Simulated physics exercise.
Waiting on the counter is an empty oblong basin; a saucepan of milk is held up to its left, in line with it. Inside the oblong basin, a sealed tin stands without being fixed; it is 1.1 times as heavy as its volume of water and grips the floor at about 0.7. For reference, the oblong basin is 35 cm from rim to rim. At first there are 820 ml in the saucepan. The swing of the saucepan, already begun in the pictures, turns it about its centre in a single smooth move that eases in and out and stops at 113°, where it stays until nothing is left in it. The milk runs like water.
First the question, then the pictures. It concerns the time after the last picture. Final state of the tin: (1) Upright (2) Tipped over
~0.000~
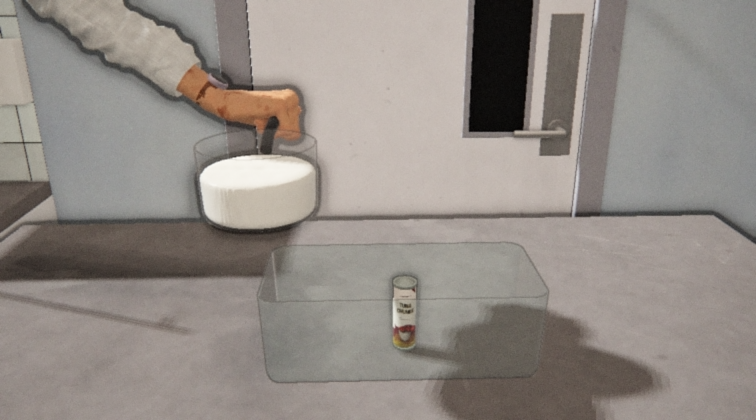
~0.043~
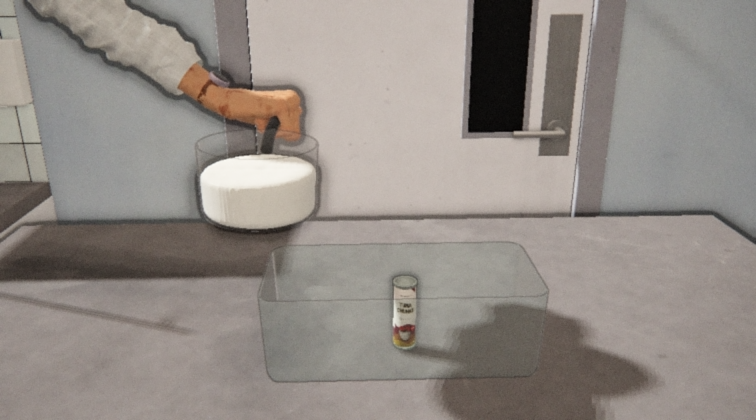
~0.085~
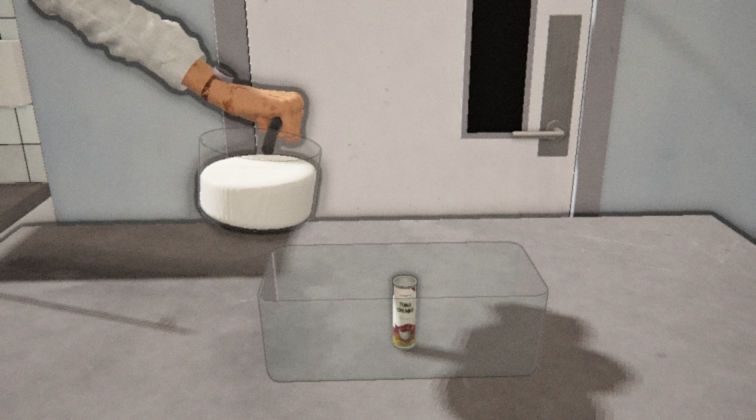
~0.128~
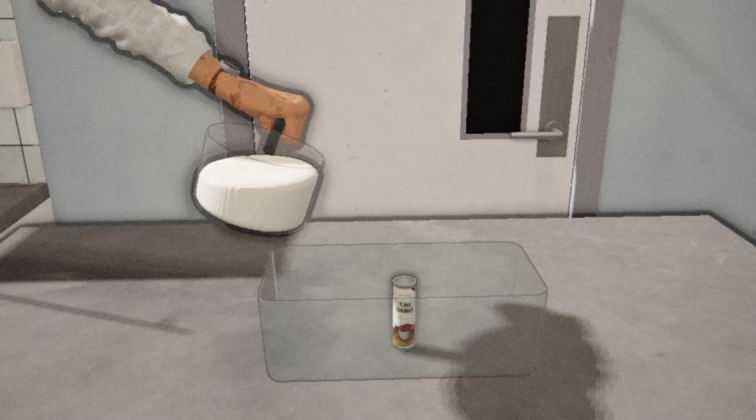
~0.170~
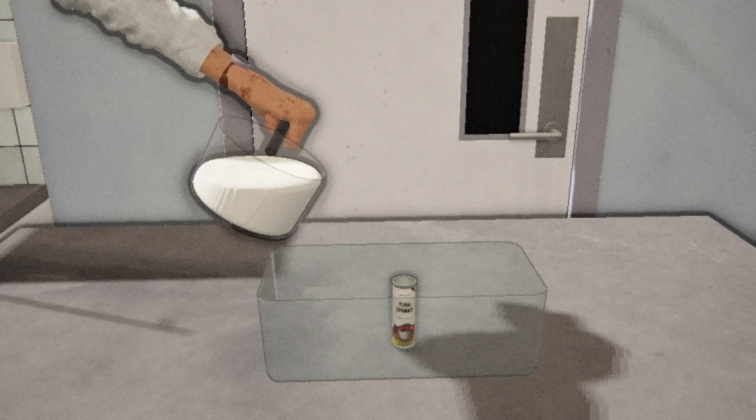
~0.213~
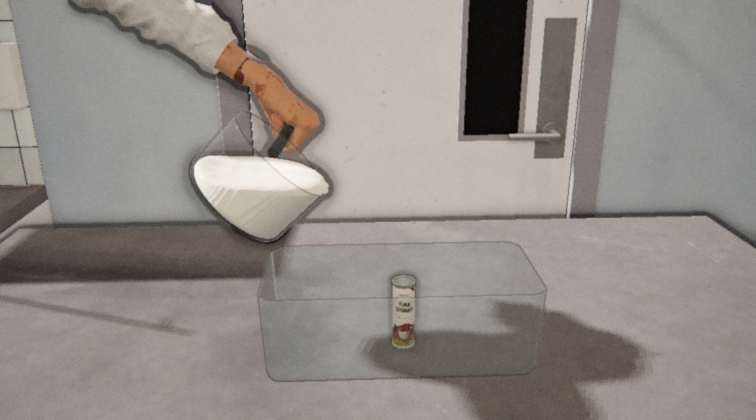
Upright (1).
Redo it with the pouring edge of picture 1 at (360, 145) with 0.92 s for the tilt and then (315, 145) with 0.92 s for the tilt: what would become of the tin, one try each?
Try 1: Tipped over; try 2: Still standing.
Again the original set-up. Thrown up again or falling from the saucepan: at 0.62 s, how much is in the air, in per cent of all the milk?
Around 6 percent of it is airborne.
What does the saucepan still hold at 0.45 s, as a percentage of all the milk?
Near 26 in a hundred.
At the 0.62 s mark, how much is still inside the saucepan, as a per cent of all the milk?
Near 5 percent, more or less.
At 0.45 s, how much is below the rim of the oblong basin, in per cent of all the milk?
Roughly 38 percent of it.
By 0.45 s the tilt is 111° and 25 per cent is still to pour; the tin stands where it began.
By 0.62 s the tilt is 113° and 5 per cent is still to pour; the tin stands where it began.
By 0.80 s the tilt is 113° and 0 per cent is still to pour; the tin stands where it began.
By 0.99 s the tilt is 113° and 0 per cent is still to pour; the tin stands where it began.
At rest the tin stands where it began.
